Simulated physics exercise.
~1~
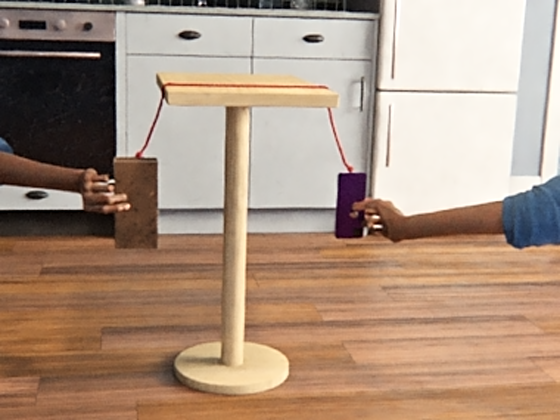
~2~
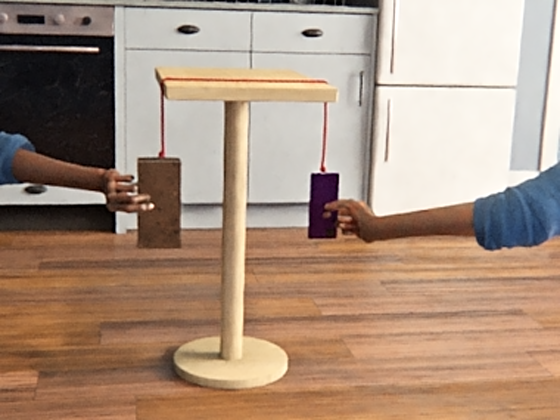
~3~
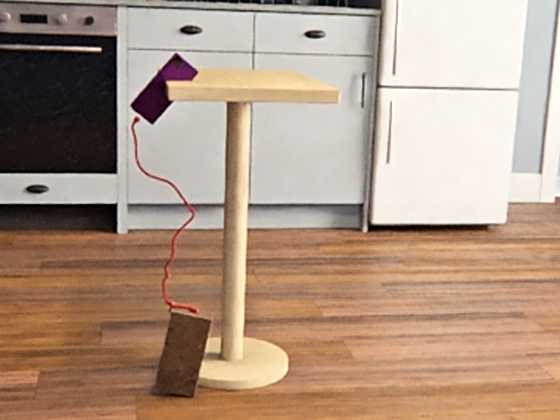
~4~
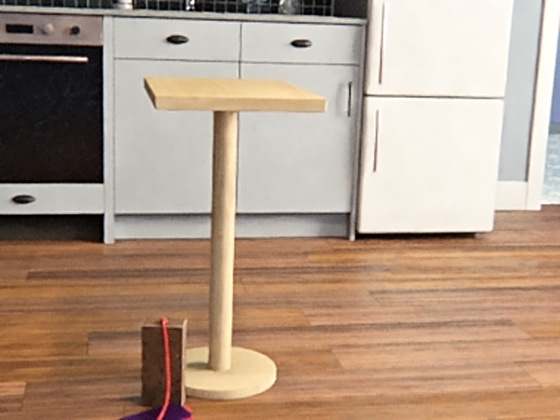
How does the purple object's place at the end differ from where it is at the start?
At the start it hangs from the shoelace on the right side of the table, beside a hand. At the end it lies on the floor at the lower left, by the brick.
